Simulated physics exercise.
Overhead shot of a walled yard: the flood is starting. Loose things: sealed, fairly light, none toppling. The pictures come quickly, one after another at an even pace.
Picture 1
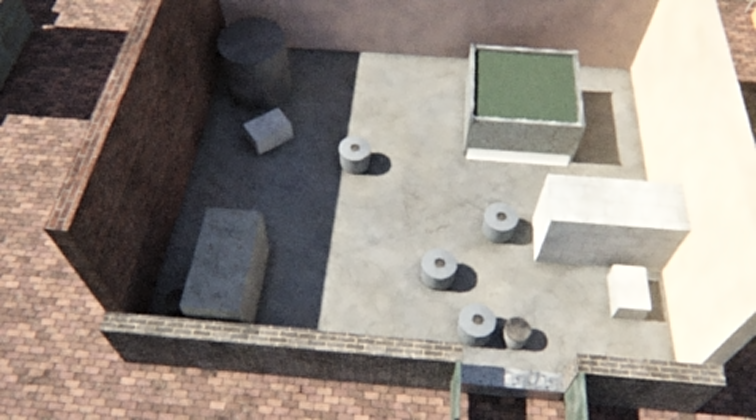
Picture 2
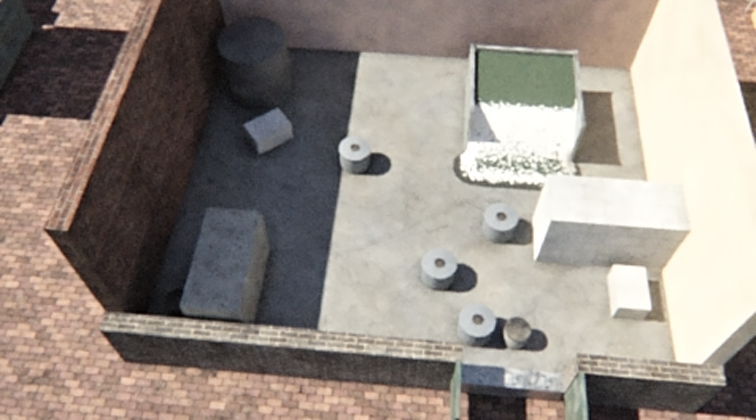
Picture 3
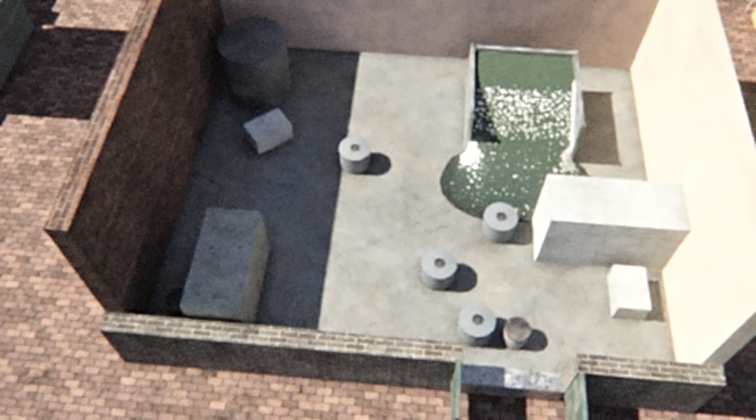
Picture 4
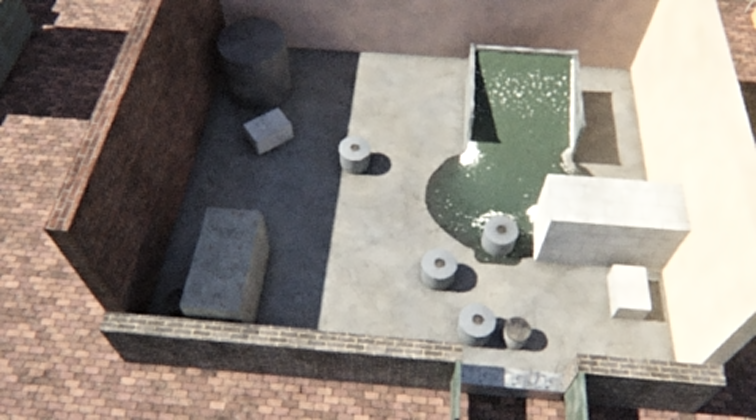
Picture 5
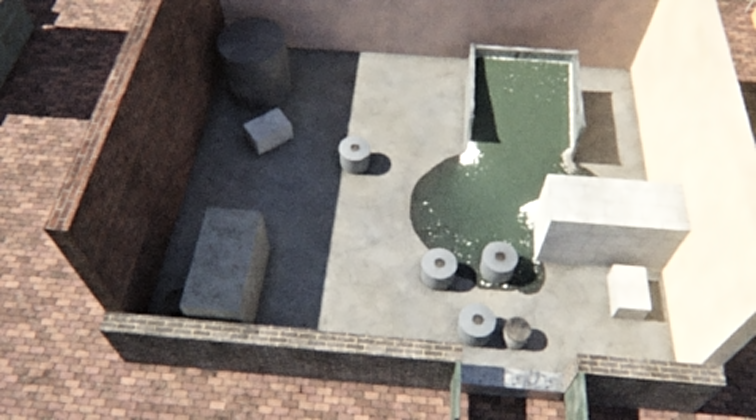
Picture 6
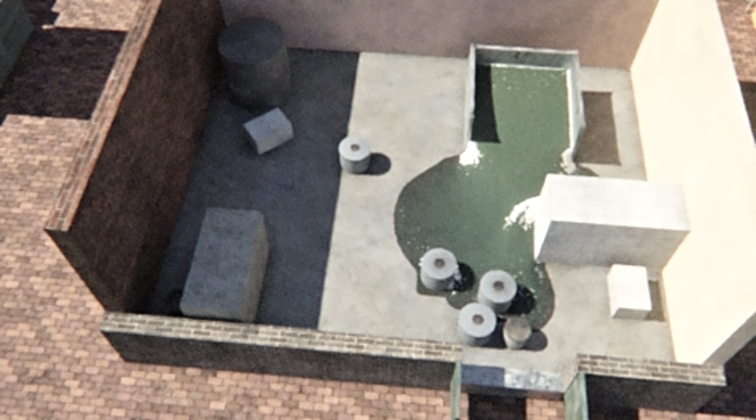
The video shows a walled yard from above as green water pours out of a raised tank and spreads across the pale floor, pushing one round grey tub toward the near wall while the other objects stay put.
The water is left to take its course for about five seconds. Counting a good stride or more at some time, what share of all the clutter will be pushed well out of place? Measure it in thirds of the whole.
The share is one to two thirds of the whole.
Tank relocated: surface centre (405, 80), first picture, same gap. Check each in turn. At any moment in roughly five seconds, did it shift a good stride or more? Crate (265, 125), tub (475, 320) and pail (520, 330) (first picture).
In that order: No, that far or more, swept aside.
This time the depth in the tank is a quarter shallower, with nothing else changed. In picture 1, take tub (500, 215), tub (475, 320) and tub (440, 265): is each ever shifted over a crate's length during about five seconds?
Answers, in the order asked: Went past the threshold, went past the threshold, went past the threshold.
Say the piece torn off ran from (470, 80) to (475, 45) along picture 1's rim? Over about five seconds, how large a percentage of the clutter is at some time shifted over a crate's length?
Near 20 in a hundred.
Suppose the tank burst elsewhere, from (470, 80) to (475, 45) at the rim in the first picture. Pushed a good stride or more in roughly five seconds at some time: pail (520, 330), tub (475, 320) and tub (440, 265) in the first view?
Lab note - in sequence: Did not travel far; did not travel far; did not travel far.
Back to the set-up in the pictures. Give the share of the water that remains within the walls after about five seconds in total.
Around 80 in a hundred.
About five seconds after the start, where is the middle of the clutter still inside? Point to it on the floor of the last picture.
I'd put it roughly at (360, 191).
A moment on, 1 of 8 are well off their spots; 1 afloat.
Next, 4 of 8 are well off their spots; 1 afloat.
Later, 4 of 8 are well off their spots; 1 afloat.
In the end, 5 of 8 are well off their spots, and 5 have been at some point; 0 afloat.
